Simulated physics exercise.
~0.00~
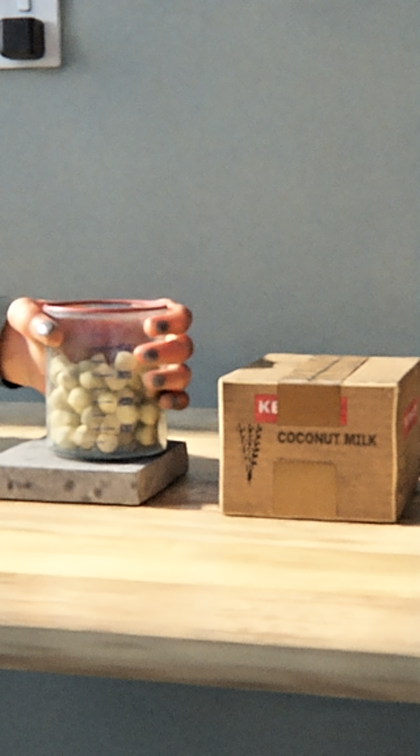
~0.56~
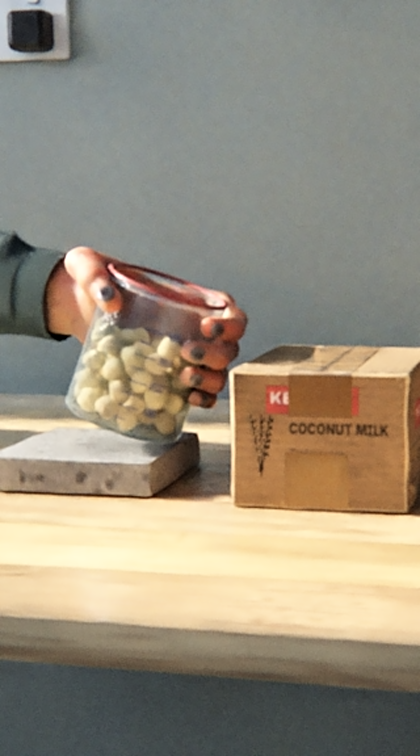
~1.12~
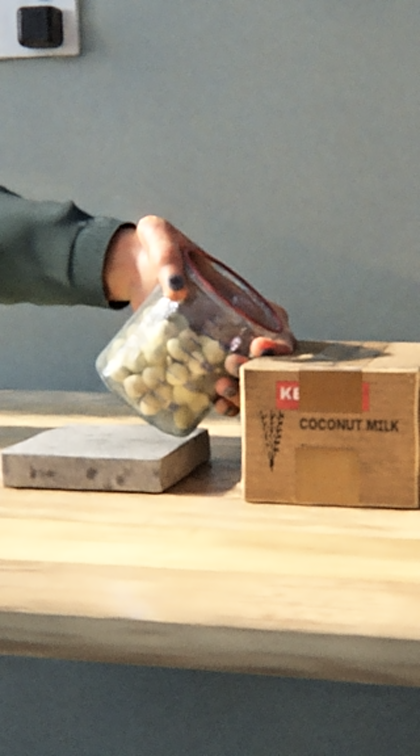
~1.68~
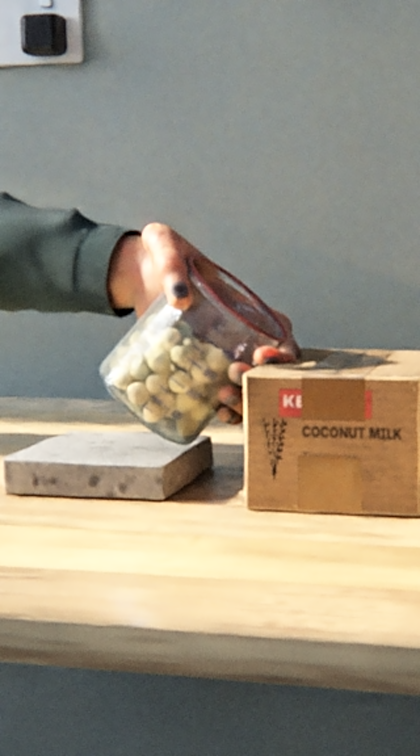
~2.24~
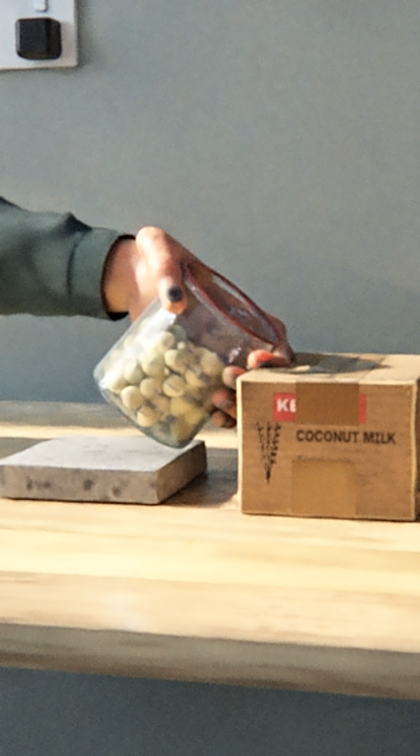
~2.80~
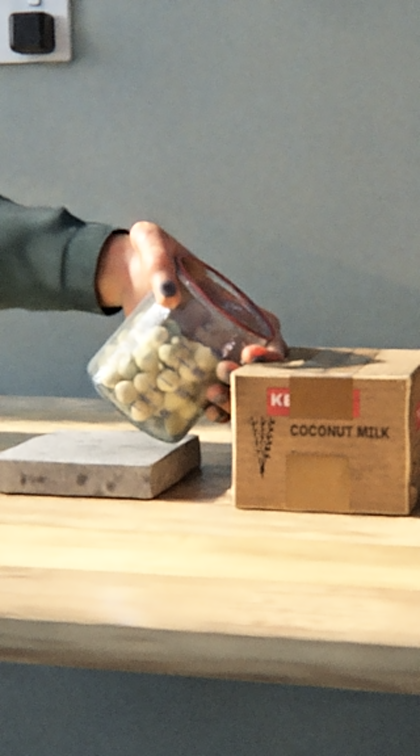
In this clip, a hand lifts a clear glass jar of pale, round pieces from a gray slab on a wooden table, tilts it rightward, and leans it against a cardboard coconut milk box, where it stays tilted and held, with the contents still inside.
